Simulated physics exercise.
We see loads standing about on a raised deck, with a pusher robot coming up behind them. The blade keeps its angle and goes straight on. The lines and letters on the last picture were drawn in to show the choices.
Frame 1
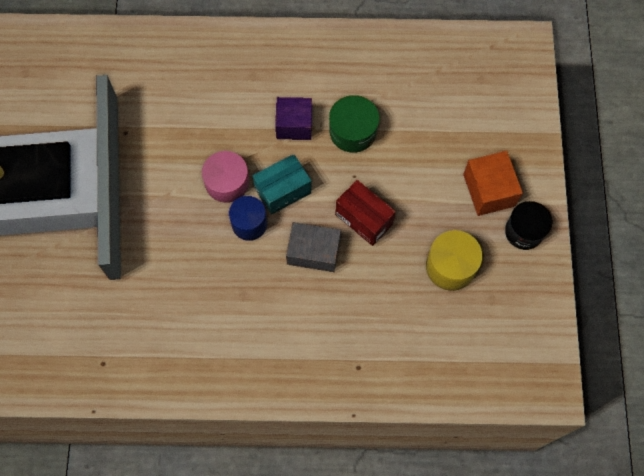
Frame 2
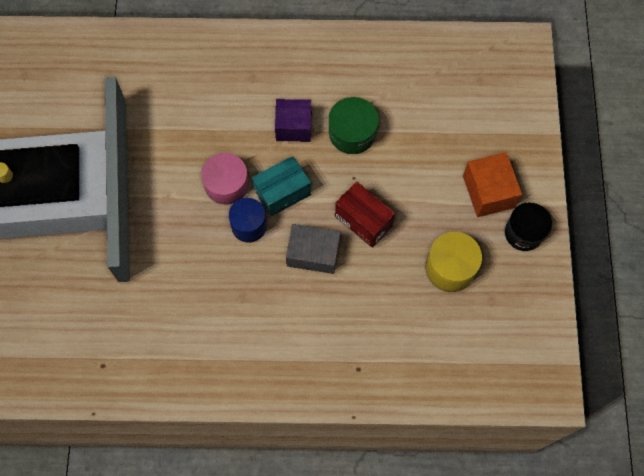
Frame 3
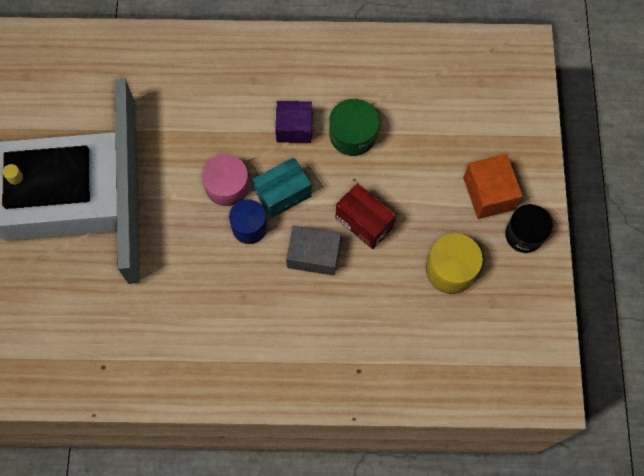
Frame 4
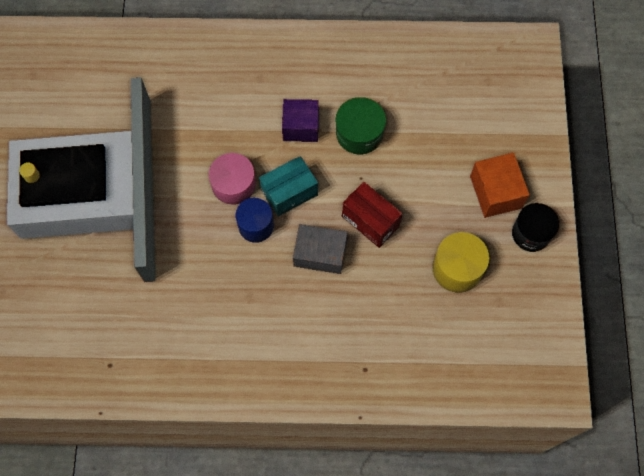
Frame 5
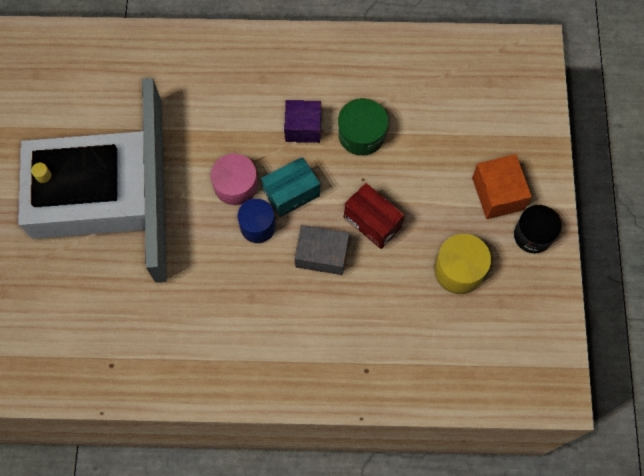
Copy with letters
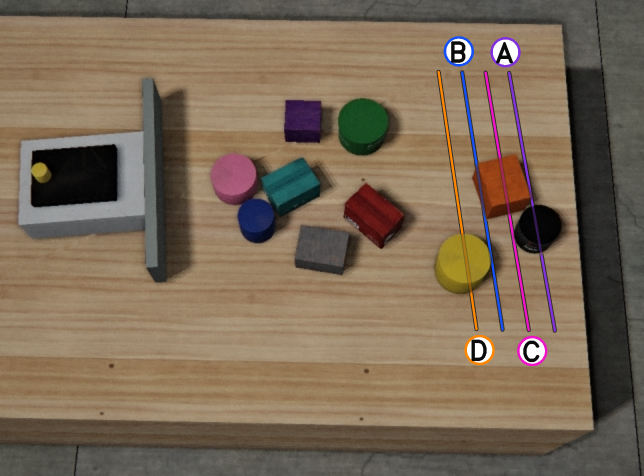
A grey pusher robot with a wide front plate moving slowly right across a wooden deck toward motionless coloured blocks and cylinders.
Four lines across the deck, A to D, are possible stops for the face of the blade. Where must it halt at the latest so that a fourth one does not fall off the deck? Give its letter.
Line C.
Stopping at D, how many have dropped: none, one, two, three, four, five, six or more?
In all, none.
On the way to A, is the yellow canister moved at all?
Yes.
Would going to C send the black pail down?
Yes.
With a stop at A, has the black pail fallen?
Yes.
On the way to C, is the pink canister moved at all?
By then, yes.
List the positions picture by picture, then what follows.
Grey crate (314, 247); pink canister (226, 177); red parcel (365, 213), in the first picture.
Robot (43, 174); purple crate (294, 121), in the second picture.
Robot (53, 176); orange crate (492, 187), in the third picture.
Robot (69, 174); yellow canister (460, 263), in the fourth picture.
Robot (80, 175); green pail (363, 128); grey crate (322, 250); pink canister (235, 180), in the fifth picture.
On the marked copy, A at (531, 195); B at (481, 194); C at (506, 194); D at (457, 194).
Taking C. A third of the way, robot (209, 177); grey crate (331, 251); pink canister (307, 170).
Two thirds of the way, robot (338, 179); yellow canister (484, 275); purple crate (418, 108).
When it is over, robot (441, 181); orange crate over the edge; black pail over the edge; two fallen.
As for the rest, A drops four; B is within the limit but short; D is within the limit but short.
